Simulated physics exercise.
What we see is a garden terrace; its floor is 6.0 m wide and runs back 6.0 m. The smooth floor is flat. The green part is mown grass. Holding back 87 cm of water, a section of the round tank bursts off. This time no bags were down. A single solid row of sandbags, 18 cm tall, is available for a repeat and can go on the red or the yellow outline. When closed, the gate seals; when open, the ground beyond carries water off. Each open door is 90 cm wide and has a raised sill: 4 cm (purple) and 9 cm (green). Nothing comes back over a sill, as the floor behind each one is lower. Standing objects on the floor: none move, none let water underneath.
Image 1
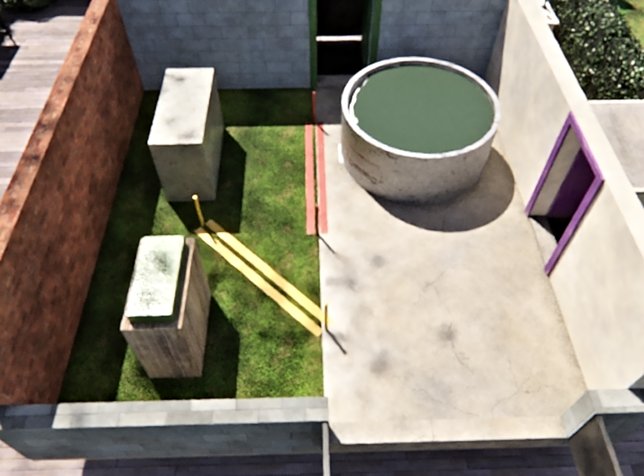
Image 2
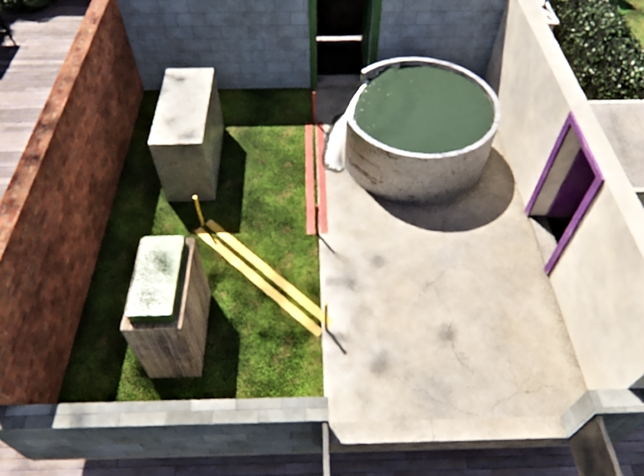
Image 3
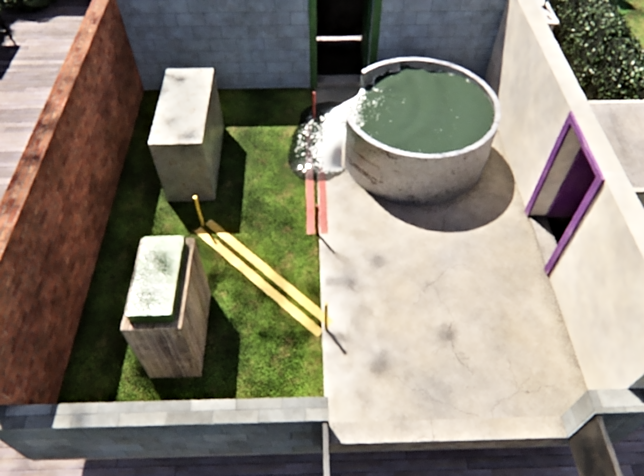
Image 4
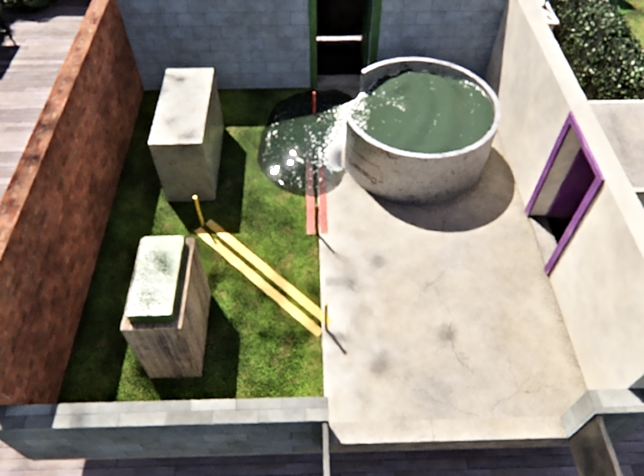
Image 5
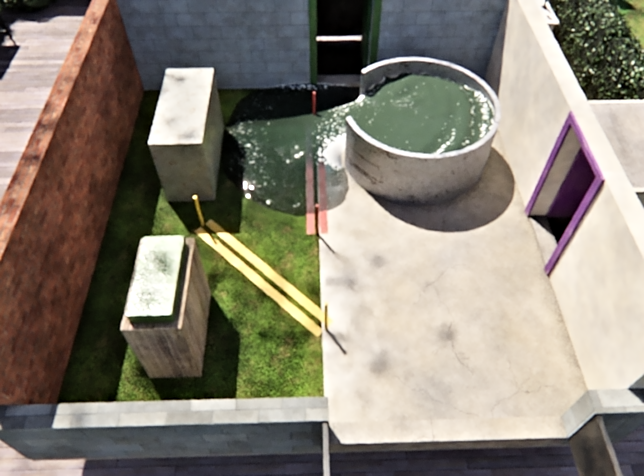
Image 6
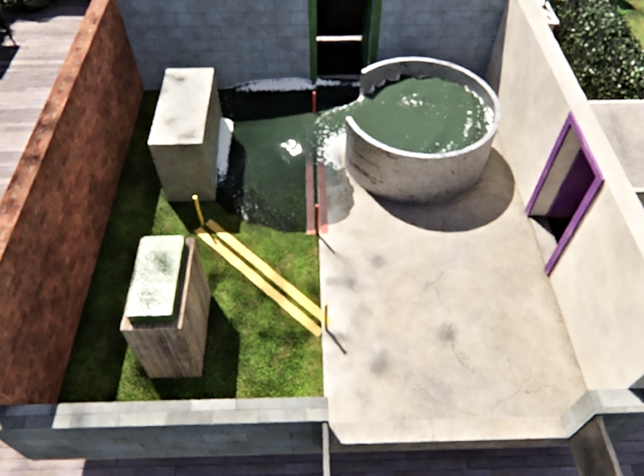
Dark green water bursting from the left side of a round concrete tank, foaming and spreading across the grass toward a pale block.
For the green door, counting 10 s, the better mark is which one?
It is the yellow one.
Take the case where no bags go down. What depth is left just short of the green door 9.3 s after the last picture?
I'd say close to 6.5 cm.
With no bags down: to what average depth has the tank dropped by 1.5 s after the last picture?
I'd estimate the average depth at close to 39 centimetres.
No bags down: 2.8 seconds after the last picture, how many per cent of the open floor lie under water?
It comes to about 65 percent wet.
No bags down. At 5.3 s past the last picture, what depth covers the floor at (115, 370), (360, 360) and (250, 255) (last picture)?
Spot by spot it's about 19, 5 and 11 centimetres.
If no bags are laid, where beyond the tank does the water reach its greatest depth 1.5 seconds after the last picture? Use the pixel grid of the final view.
(145, 92) or thereabouts.
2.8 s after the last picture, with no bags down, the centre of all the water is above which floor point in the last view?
I'd put it at around pixel (282, 162).
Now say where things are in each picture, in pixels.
Still water, 87 cm deep, in the round tank at (420, 108), in the first frame.
The front is at (332, 167), 0.7 m from the gap at (347, 127); 0.3 m2 of floor is under water; 87 cm left at the back of the round tank, in the second frame.
The front is at (305, 176), 1.0 m from the gap at (347, 128); 1.2 m2 of floor is under water; 87 cm left at the back of the round tank, in the third frame.
The front is at (280, 107), 1.4 m from the gap at (347, 130); 2.7 m2 of floor is under water; 85 cm left at the back of the round tank, in the fourth frame.
The front is at (246, 101), 2.0 m from the gap at (347, 130); 5.0 m2 of floor is under water; 77 cm left at the back of the round tank, in the fifth frame.
The front is at a hidden place, 2.6 m from the gap at (347, 130); 6.4 m2 of floor is under water; 74 cm left at the back of the round tank, in the sixth frame.
Then, 0.7 s after the last picture water covers 25 % of the floor and is deepest (49 cm) near (145, 92) in the run without bags; in at the green door, 12 L with no bags, 45 L with the row on red, 3 L on yellow.
Then, 1.5 s after the last picture water covers 40 % of the floor and is deepest (48 cm) near (145, 92) in the run without bags; in at the green door, 22 L with no bags, 129 L with the row on red, 11 L on yellow.
Then, 2.8 s after the last picture water covers 65 % of the floor and is deepest (28 cm) near (145, 92) in the run without bags; in at the green door, 28 L with no bags, 223 L with the row on red, 16 L on yellow.
Then, 5.3 s after the last picture water covers 95 % of the floor and is deepest (21 cm) near (150, 338) in the run without bags; in at the green door, 39 L with no bags, 324 L with the row on red, 28 L on yellow.
Then, 9.3 s after the last picture water covers 100 % of the floor and is deepest (12 cm) near (476, 343) in the run without bags; in at the green door, 43 L with no bags, 371 L with the row on red, 33 L on yellow.
